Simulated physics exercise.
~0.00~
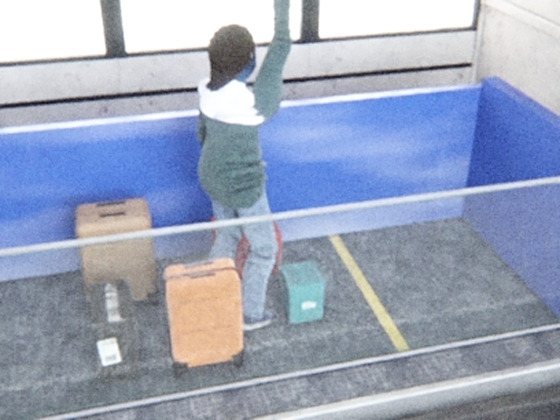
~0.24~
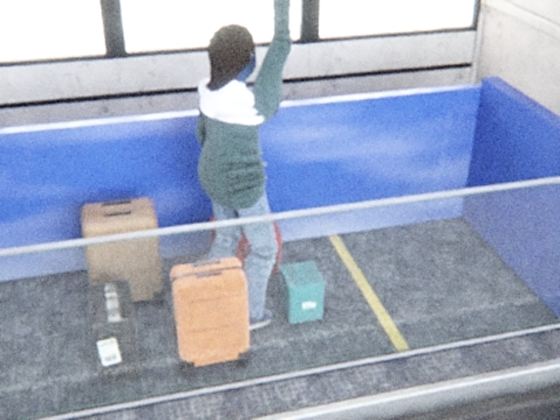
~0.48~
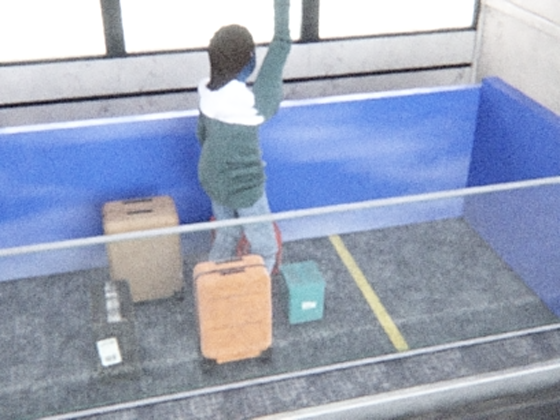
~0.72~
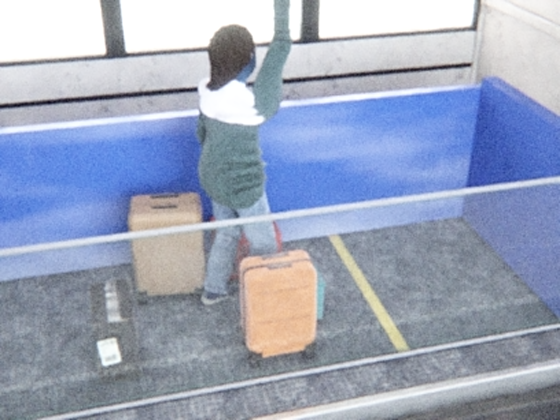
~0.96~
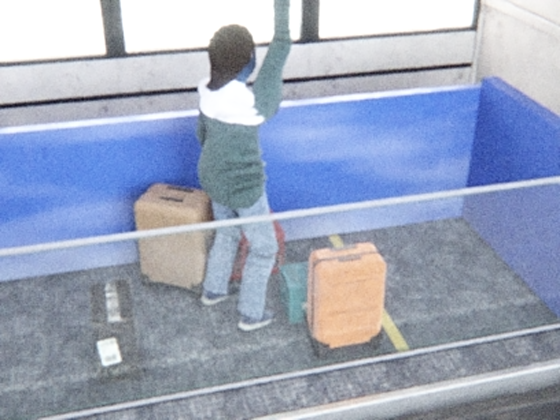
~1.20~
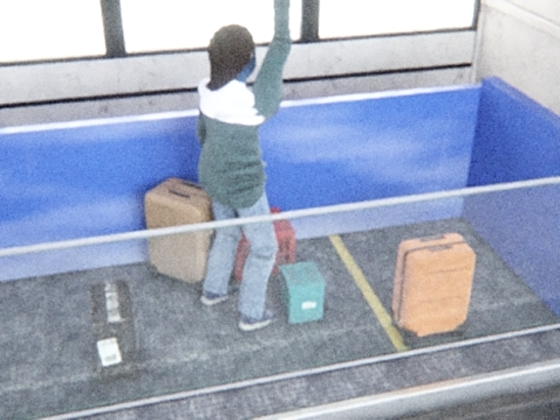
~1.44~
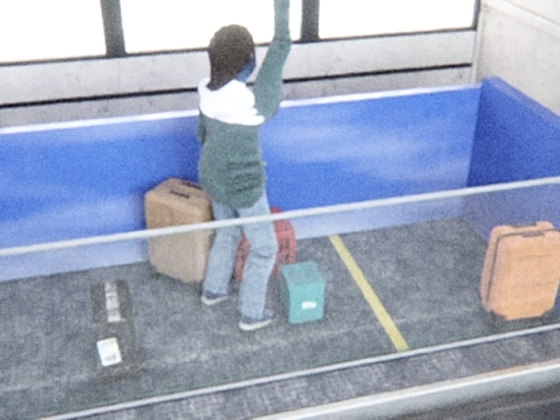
An orange wheeled suitcase begins rolling slowly to the right across the grey floor of a shuttle bay, while a larger brown case behind it rolls the same way. A traveller in a green top stands with one arm raised, feet planted. The orange case gathers speed, passing in front of the teal tub, as the brown one slows beside the traveller's legs and a red crate shifts slightly right. The orange case then crosses the yellow line and keeps going, ending upright well beyond it at the right, while everything else remains short of the line.
